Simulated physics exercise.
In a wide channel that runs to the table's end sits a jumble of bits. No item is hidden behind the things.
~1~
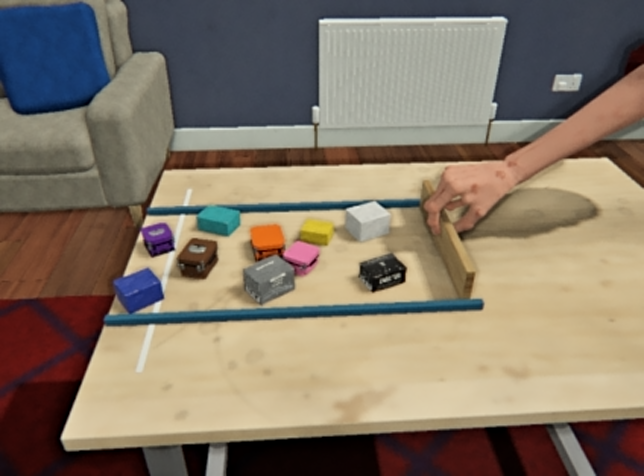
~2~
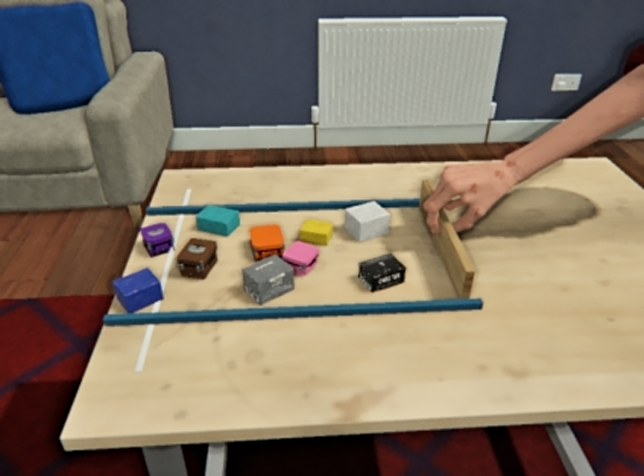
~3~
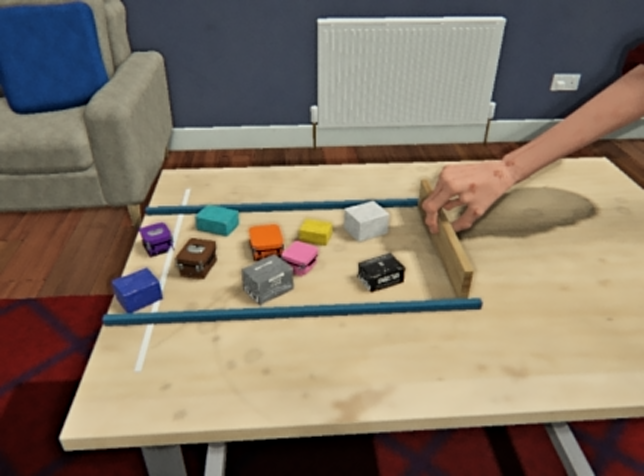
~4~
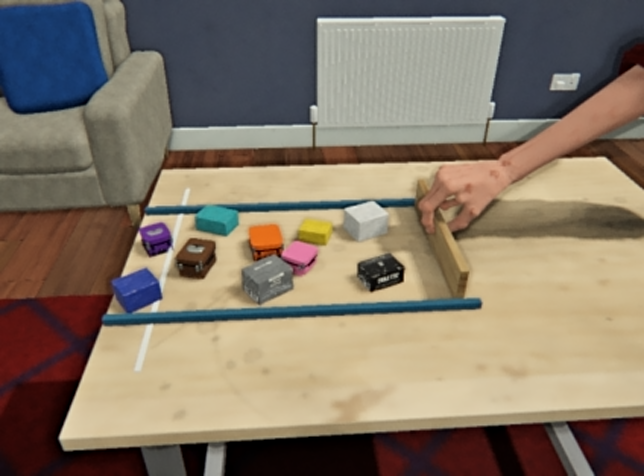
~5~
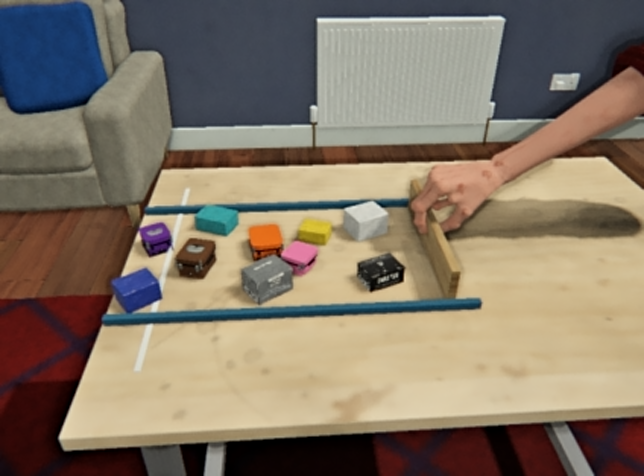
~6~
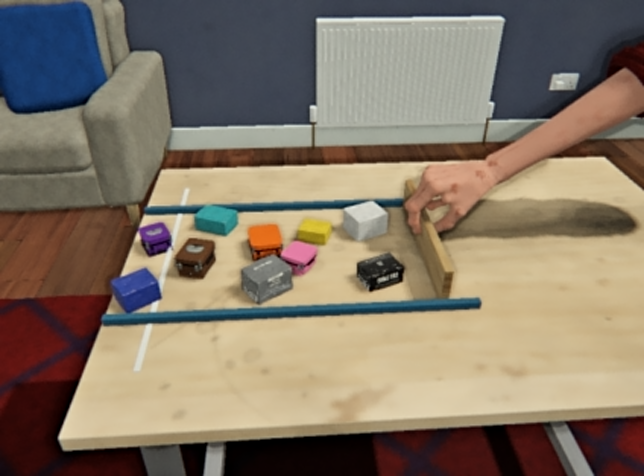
A wooden board, gripped by a hand reaching in from the right, stands upright between two blue rails on a table, then slides slightly left toward a loose scatter of small coloured boxes and blocks. The board edges closer to the white and black pieces, while all the scattered items stay where they are.
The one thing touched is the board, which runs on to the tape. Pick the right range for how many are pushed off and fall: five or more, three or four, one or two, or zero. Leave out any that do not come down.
The right range is five or more.
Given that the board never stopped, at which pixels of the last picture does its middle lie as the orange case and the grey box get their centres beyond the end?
Estimated middle: (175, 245), and (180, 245) for the other.
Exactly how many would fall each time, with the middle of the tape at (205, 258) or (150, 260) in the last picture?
Counts: 1, 6.
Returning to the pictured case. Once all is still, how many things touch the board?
It is in contact with 4.
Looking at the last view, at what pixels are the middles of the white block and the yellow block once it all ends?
The white block ends at (157, 221) and the yellow block at (159, 242).
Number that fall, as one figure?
6, precisely.
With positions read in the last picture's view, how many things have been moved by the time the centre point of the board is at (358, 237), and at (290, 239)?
Respectively 3 and 7.
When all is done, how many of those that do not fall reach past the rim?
It would come to 0.
Soon after, none off yet; blue block at rest near (137, 290); purple case at rest near (156, 239); brown case at rest near (197, 259).
After that, none off yet; blue block at rest near (137, 290); purple case at rest near (156, 239); brown case displaced a little near (178, 266).
And then, none off yet; blue block tilting well over near (87, 321); purple case displaced about its own width near (136, 240); brown case displaced well along near (127, 271).
In the end, the number that fall off is five or more; gone, grey box, orange case, turquoise block, brown case, purple case and blue block.
